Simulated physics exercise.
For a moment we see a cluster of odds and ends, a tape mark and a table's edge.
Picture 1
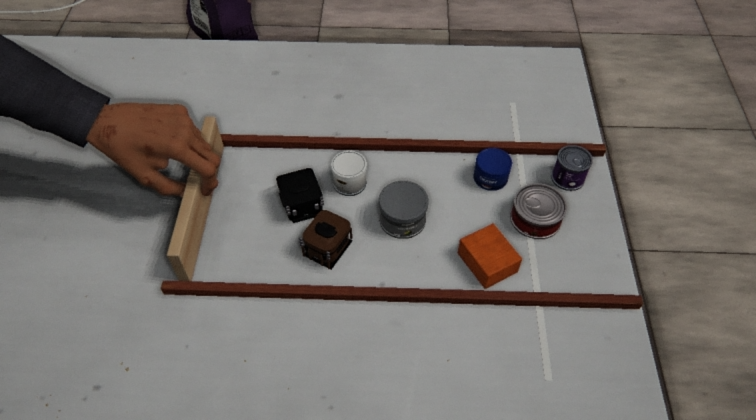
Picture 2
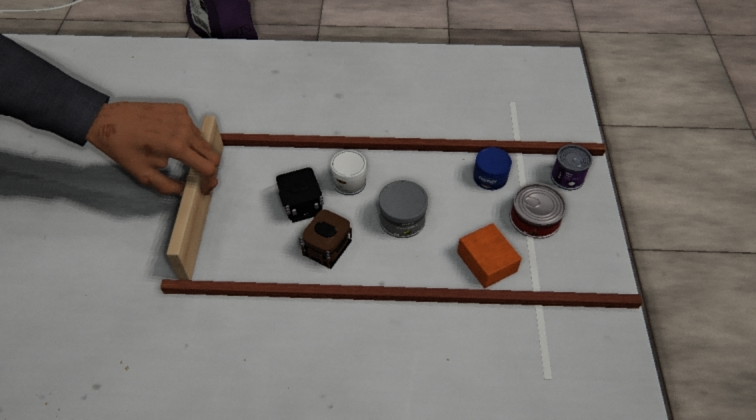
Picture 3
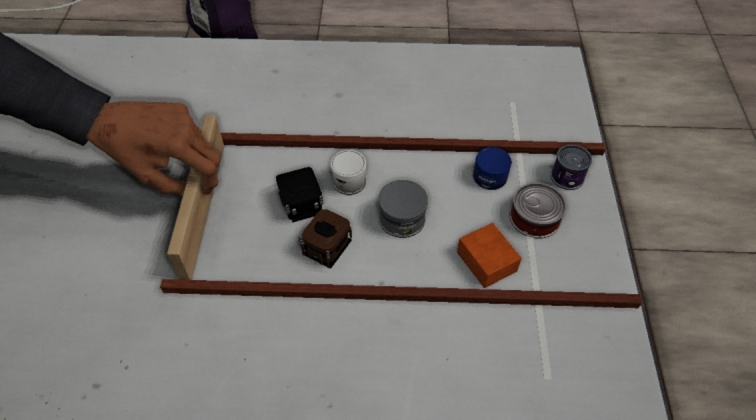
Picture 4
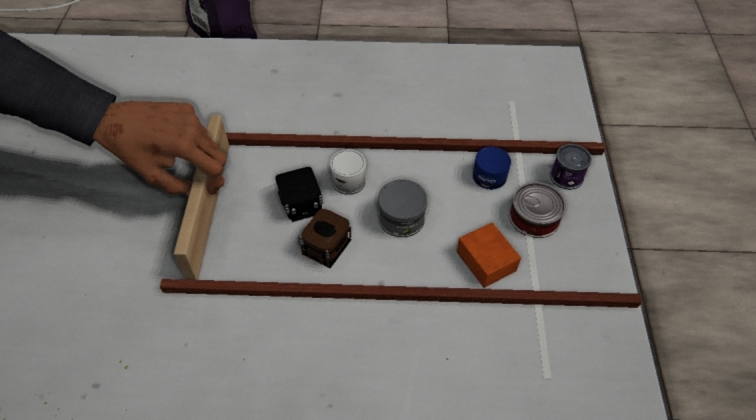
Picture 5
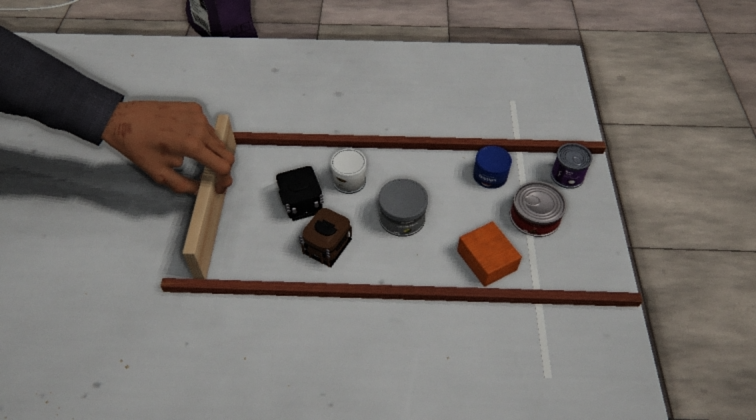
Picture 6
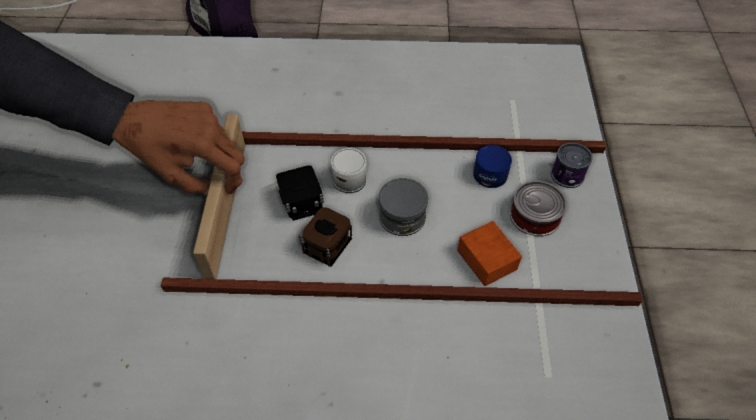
Wooden board held by a hand sliding slightly right between two rails, while the pots, tins and blocks ahead stay still.
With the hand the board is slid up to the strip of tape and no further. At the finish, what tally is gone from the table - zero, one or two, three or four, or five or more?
The tally gone is one or two.
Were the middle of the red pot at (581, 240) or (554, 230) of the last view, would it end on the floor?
First place, it is gone; second place, it is gone.
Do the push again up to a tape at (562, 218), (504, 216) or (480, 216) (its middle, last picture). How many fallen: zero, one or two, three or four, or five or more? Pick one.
So, taking them in turn, I'd give one or two; none; none at all.
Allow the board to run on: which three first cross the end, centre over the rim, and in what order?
Ranked earliest first, the red pot comes before the purple pot, which comes before the grey tin.
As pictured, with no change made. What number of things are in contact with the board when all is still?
That makes 3.
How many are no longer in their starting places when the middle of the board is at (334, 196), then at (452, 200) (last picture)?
Counting first: 3, next 7.
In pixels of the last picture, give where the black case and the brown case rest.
The black case stops around (548, 206); the brown case around (551, 239).
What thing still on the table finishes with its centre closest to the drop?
The purple pot.
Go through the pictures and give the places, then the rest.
In the first picture, purple pot (571, 168); red pot (538, 211); blue tub (492, 170); board (198, 196); tape (528, 220).
In the second picture, red pot (538, 211); grey tin (403, 209).
In the third picture, blue tub (492, 169); white pot (349, 173).
In the fourth picture, purple pot (570, 167); black case (300, 194).
In the fifth picture, red pot (538, 209); brown case (327, 237).
In the sixth picture, purple pot (571, 165); red pot (538, 209); blue tub (492, 167); board (222, 193); tape (528, 217).
Soon after, none off yet; purple pot at rest near (571, 165); red pot at rest near (538, 209); blue tub at rest near (492, 167).
In the end, the number that fall off is one or two; gone, red pot.
